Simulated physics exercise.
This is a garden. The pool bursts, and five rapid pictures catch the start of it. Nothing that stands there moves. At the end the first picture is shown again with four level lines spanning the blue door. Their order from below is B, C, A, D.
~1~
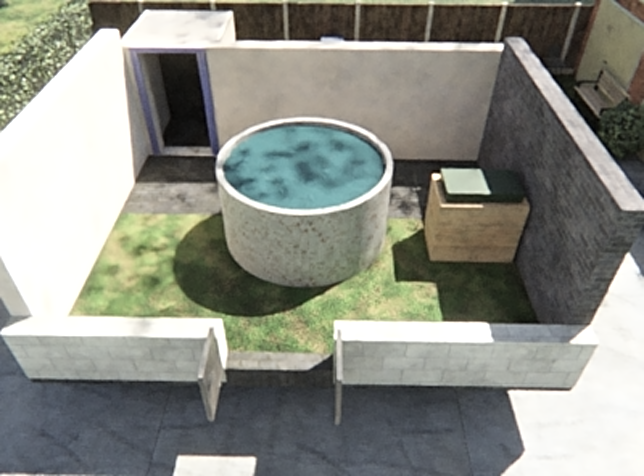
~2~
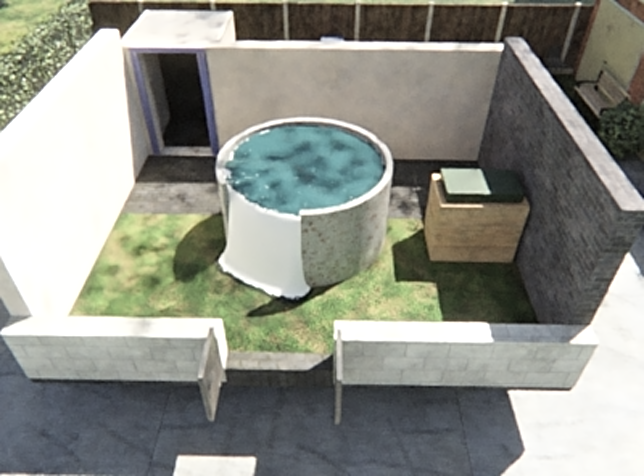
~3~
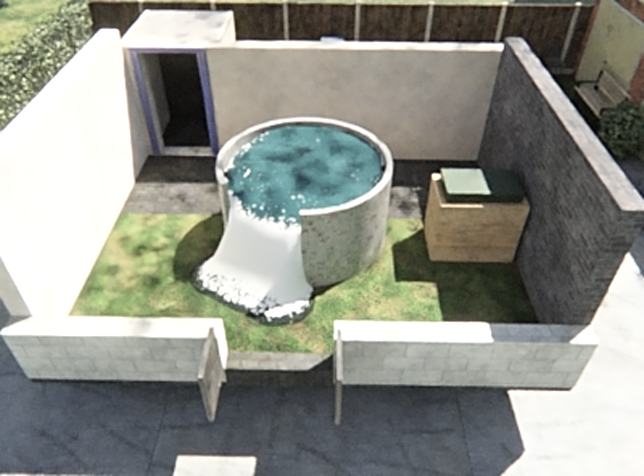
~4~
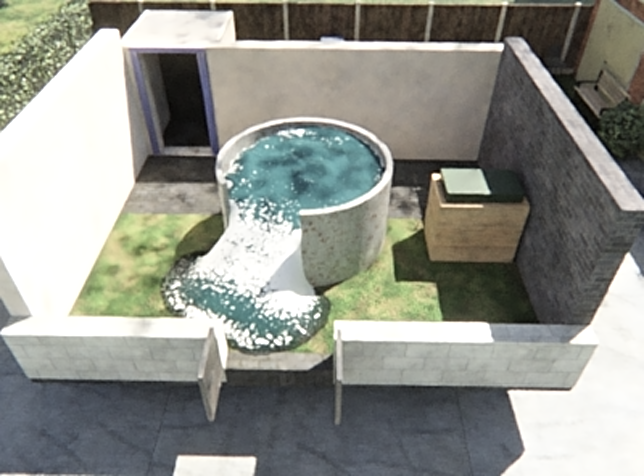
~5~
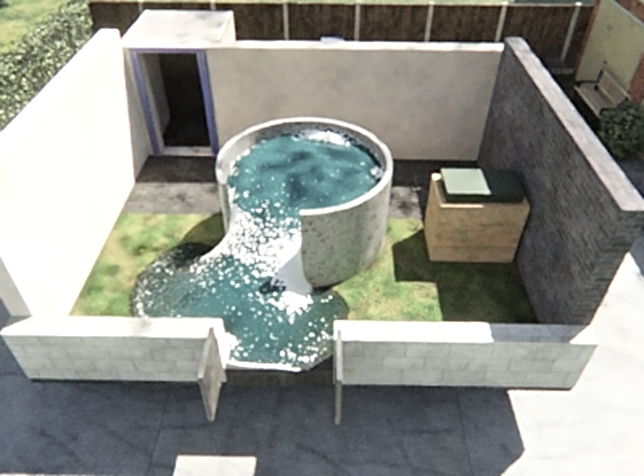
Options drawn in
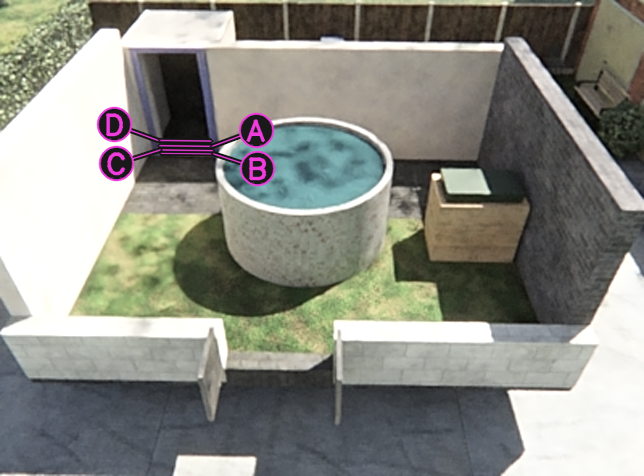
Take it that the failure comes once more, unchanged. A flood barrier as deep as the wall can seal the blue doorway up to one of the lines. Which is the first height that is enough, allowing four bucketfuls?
The limit is D.
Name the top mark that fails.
The answer is A.
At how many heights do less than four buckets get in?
One.
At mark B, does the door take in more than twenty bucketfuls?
Yes.
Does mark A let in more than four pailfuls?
Yes.
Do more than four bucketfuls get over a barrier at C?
Yes.
In magenta, A at (185, 146); B at (187, 153); C at (186, 150); D at (184, 140); from the bottom up B, C, A, D.
If A is chosen, about 12 bucketfuls get in.
If B is chosen, dozens of bucketfuls pour in.
If C is chosen, dozens of bucketfuls pour in.
If D is chosen, a bucket or two gets in.
